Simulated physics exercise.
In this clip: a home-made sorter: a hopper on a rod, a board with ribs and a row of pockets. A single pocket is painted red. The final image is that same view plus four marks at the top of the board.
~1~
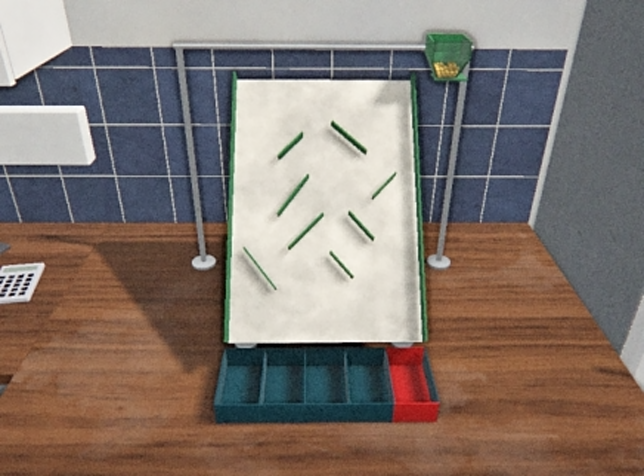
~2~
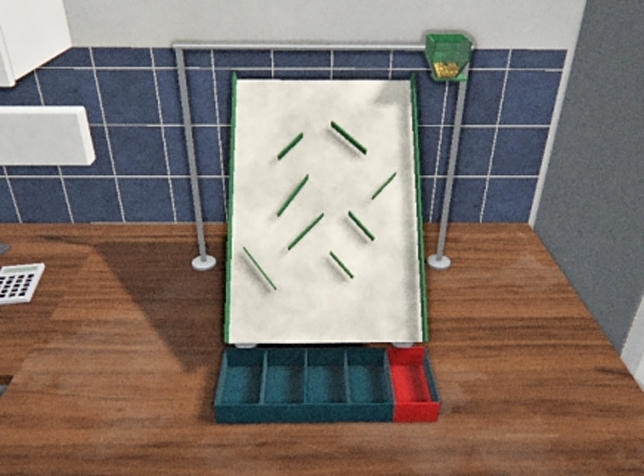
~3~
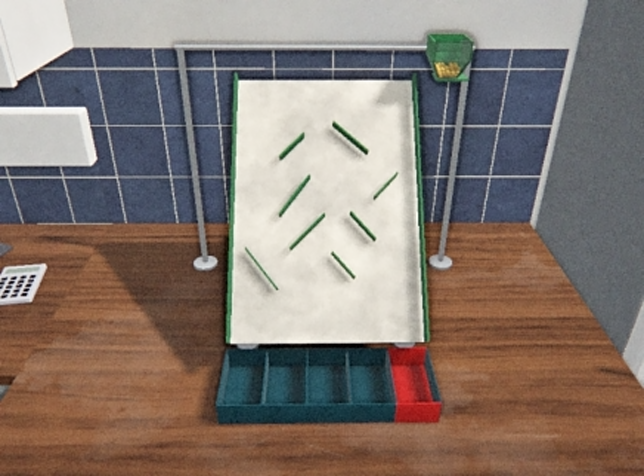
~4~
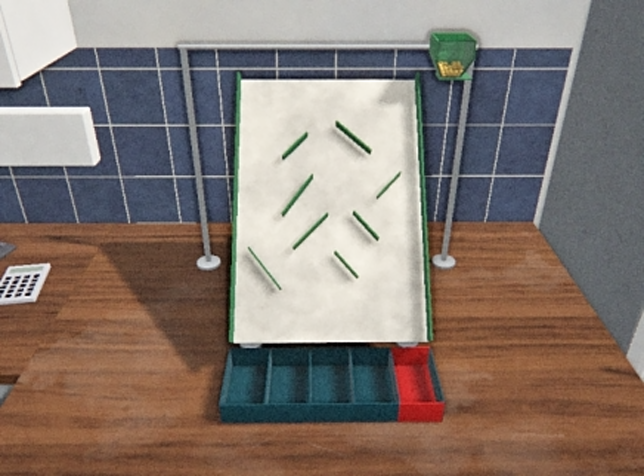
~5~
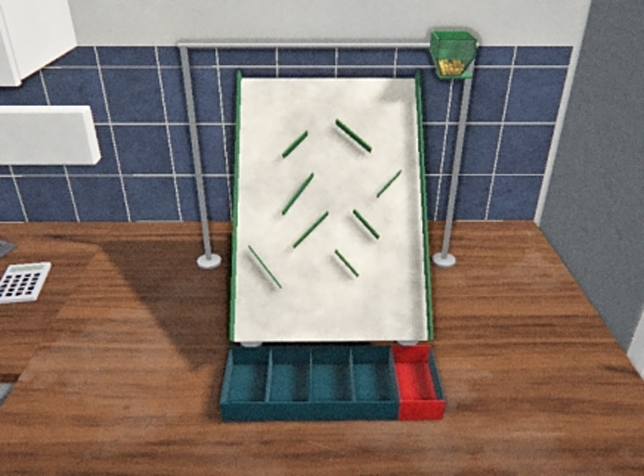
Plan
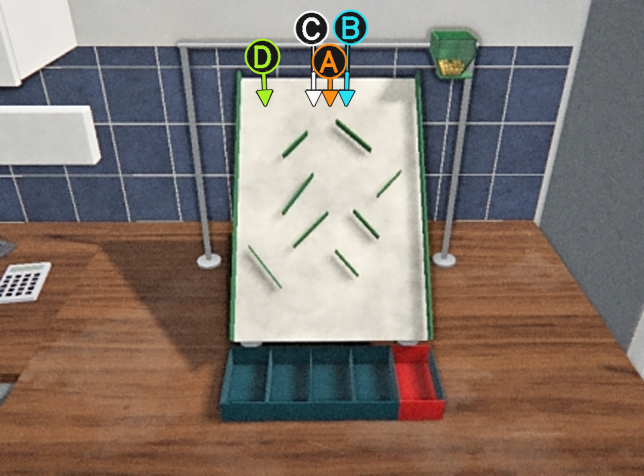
We see a green hopper of small yellowish pieces on a rod at the upper right of a white ribbed board, above a row of pockets with the rightmost red; nothing moves apart from a very slight shift of the view.
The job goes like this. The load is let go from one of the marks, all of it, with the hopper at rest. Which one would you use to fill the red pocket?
Best: B.
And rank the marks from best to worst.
Best to worst: B, A, C, D.
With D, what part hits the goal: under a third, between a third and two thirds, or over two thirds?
It is under a third.
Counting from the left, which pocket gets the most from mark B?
The fifth.
On the marked copy, mark A meets the board at (330, 100); mark B meets the board at (346, 100); mark C meets the board at (313, 100); mark D meets the board at (265, 100).
Choosing A, close to half in the red pocket, close to half in other pockets.
Choosing B, the bulk in the red pocket, close to a quarter in other pockets.
Choosing C, close to a third in the red pocket, close to half in other pockets, a small share outside the box.
Choosing D, none at all in the red pocket, the bulk in other pockets, a small share outside the box.
